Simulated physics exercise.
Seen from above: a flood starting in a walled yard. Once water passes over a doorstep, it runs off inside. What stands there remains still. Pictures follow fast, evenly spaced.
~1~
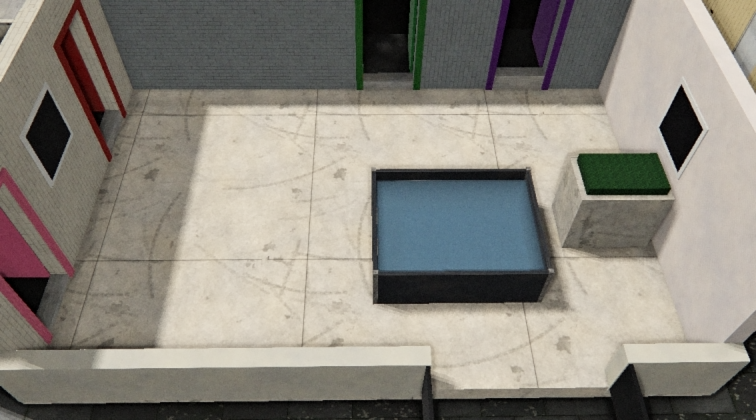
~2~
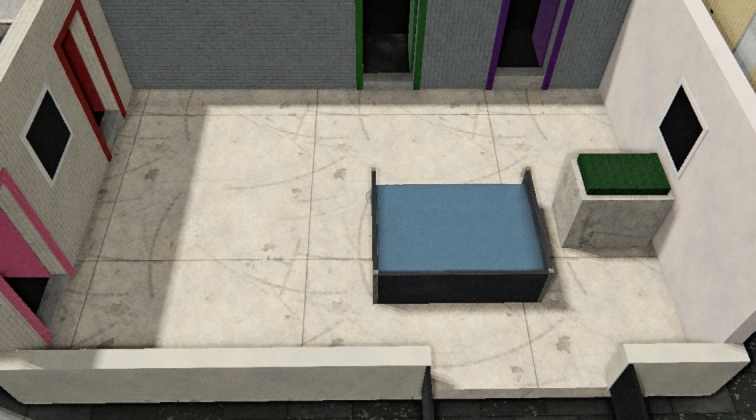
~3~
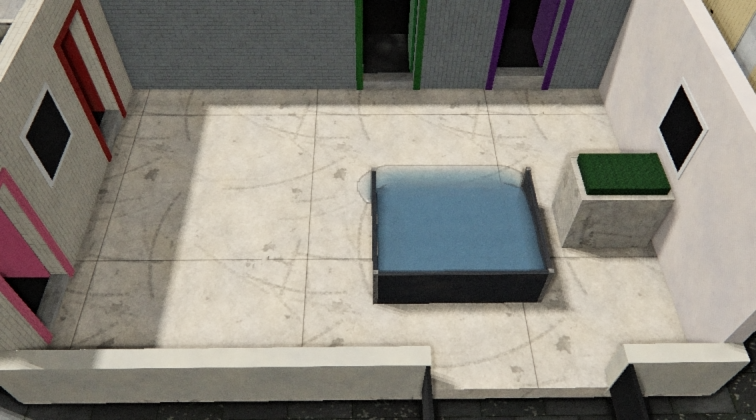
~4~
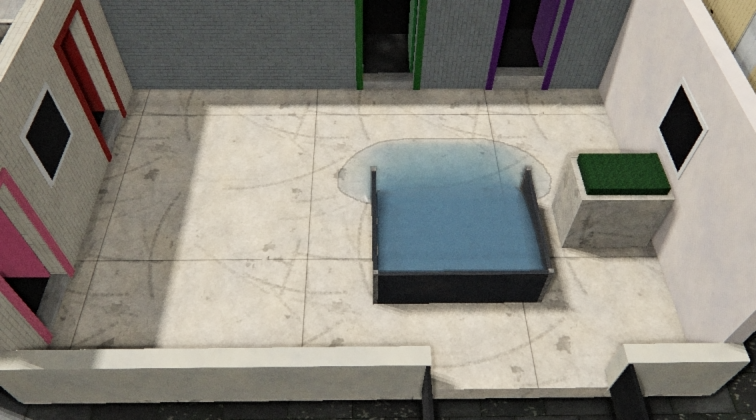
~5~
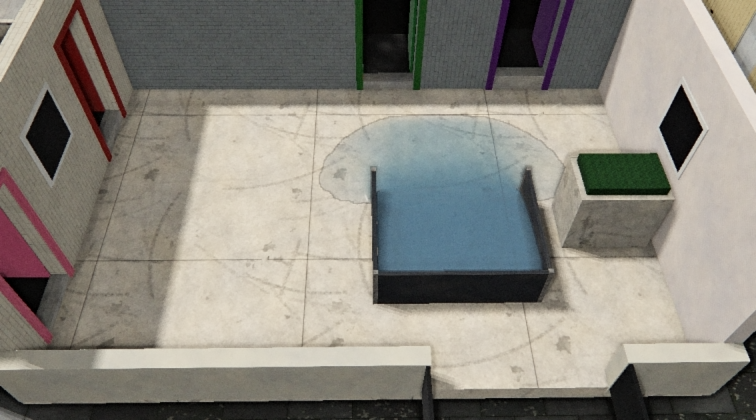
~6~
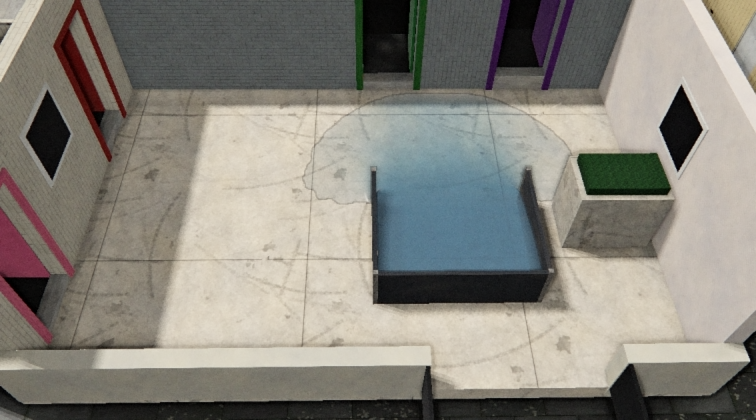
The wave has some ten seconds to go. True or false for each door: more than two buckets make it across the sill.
Green door: True; pink door: False; red door: False; purple door: False.
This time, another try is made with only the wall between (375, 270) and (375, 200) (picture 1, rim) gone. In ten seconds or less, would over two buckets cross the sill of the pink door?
With the breach moved, the pink one overshoots.
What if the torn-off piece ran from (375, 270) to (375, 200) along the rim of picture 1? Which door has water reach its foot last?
Latest of all is the door marked purple.
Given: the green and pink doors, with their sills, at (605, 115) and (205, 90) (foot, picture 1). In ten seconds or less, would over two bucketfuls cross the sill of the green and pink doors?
Well, the green door beats the threshold, but the pink door misses the threshold.
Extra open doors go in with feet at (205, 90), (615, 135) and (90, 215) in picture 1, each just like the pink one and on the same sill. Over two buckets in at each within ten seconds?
First stays short of it, second crosses the line, third stays short of it.
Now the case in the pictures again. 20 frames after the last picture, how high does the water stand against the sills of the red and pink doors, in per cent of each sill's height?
Around 90 in a hundred for the first and 0 in a hundred for the second.
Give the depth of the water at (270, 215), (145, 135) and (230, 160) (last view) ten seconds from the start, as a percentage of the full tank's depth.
I'd put them at close to 2 per cent, then 14 per cent, then 8 per cent.
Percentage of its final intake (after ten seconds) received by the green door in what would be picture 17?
It should be near 70 percent of the ten-second total.
A moment on, water covers 30 % of the floor; the green door over two buckets in, the pink door not reached, the red door not reached, the purple door wet at the sill, nothing in.
Next, water covers 30 % of the floor; the green door far over two buckets in, the pink door not reached, the red door not reached, the purple door wet at the sill, nothing in.
Then, water covers 45 % of the floor; the green door far over two buckets in, the pink door not reached, the red door wet at the sill, nothing in, the purple door wet at the sill, nothing in.
Later, water covers 75 % of the floor; the green door far over two buckets in, the pink door wet at the sill, nothing in, the red door wet at the sill, nothing in, the purple door wet at the sill, nothing in.
In the end, water covers 90 % of the floor; the green door far over two buckets in, the pink door wet at the sill, nothing in, the red door wet at the sill, nothing in, the purple door wet at the sill, nothing in.
